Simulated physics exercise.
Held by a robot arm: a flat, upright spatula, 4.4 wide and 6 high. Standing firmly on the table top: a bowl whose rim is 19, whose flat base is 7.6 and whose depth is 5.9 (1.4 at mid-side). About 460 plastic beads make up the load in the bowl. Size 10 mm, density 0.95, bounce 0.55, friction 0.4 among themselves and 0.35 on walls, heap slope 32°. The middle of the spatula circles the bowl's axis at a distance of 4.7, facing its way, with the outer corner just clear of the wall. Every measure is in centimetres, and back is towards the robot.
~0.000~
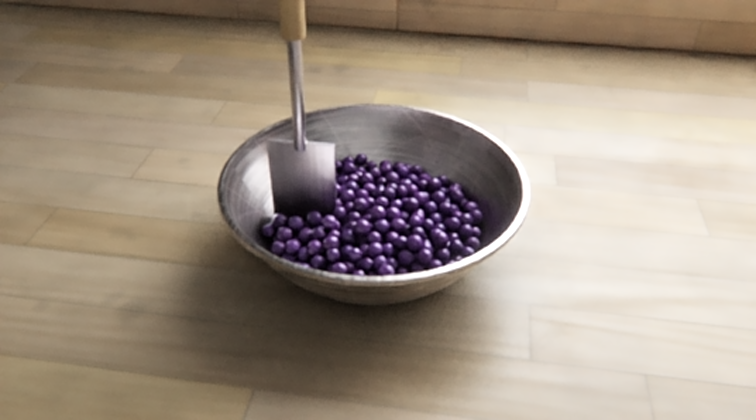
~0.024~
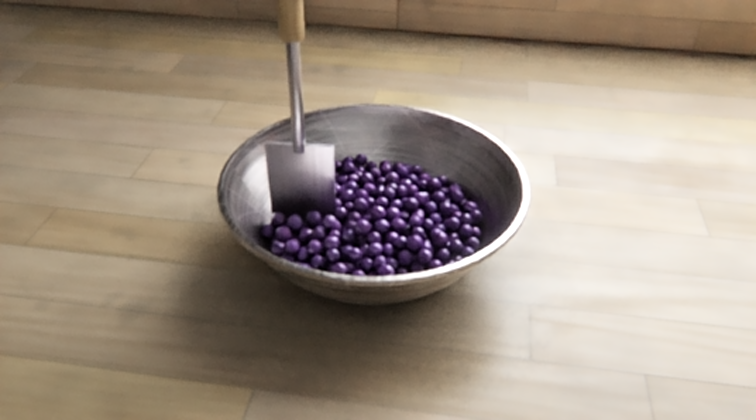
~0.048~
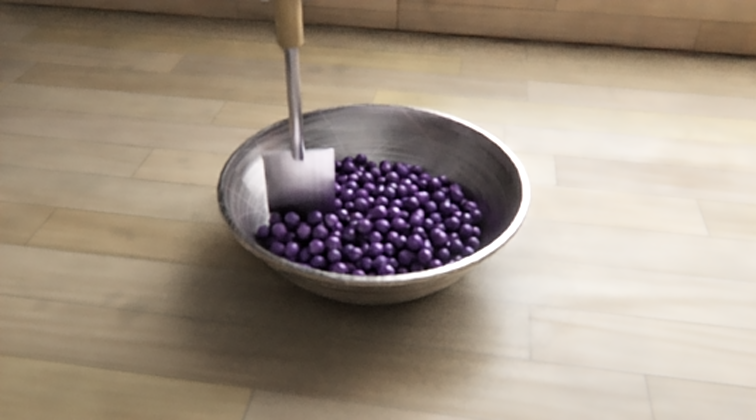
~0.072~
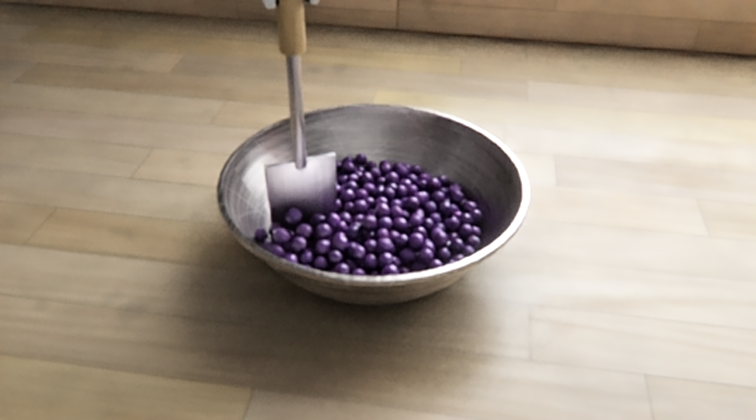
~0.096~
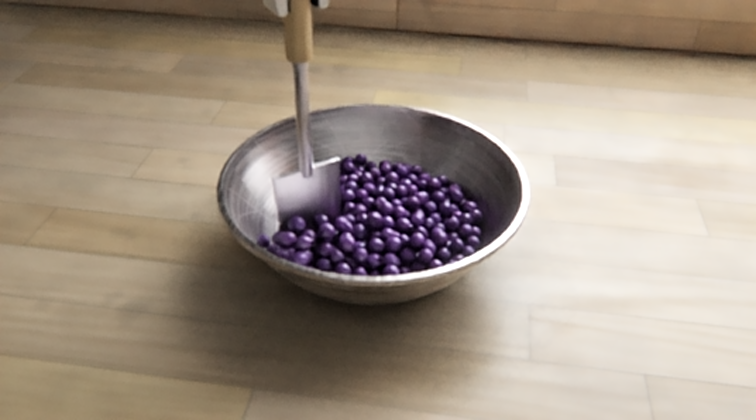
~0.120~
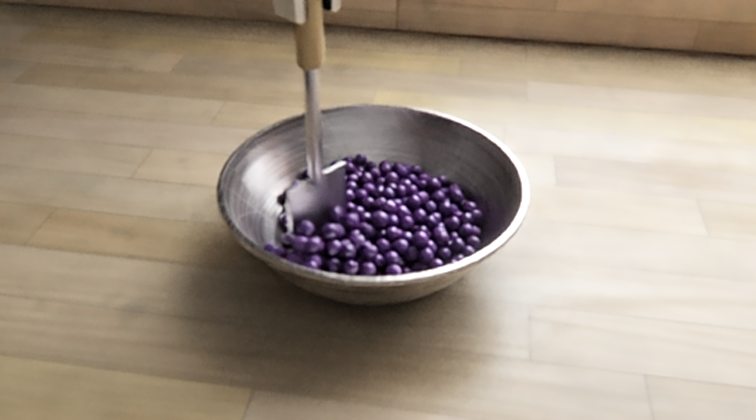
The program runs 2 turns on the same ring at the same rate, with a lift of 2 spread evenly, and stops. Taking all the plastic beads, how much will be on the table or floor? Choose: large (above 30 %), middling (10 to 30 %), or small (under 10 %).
Small.
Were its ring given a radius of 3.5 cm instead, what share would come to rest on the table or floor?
Then about 0 per cent.
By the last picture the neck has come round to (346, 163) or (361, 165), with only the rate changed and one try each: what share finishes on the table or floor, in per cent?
Close to 20 and 25 in a hundred.
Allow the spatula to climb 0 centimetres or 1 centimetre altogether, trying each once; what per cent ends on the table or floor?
Estimates: 20 % then 10 %.
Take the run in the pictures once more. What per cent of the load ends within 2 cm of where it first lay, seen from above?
Roughly 35 percent of the load.
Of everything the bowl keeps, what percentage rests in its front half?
Around 50 percent of it.
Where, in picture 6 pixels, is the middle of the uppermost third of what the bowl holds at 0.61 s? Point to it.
(318, 173), roughly.
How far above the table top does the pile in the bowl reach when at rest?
5.0 cm or so.
By 0.61 s, 316° round, highest piece 8 above the table; 435 in the bowl, 19 on the table or floor, 9 in flight or on the tool.
By 1.09 s, 218° round, highest piece 6 above the table; 432 in the bowl, 31 on the table or floor.
By 1.53 s, 0° round, highest piece 5 above the table; 432 in the bowl, 31 on the table or floor.
By 2.23 s, 0° round, highest piece 5 above the table; 432 in the bowl, 31 on the table or floor.
Final count, 432 in the bowl, 31 on the table or floor. That is 7 % on the table or floor.
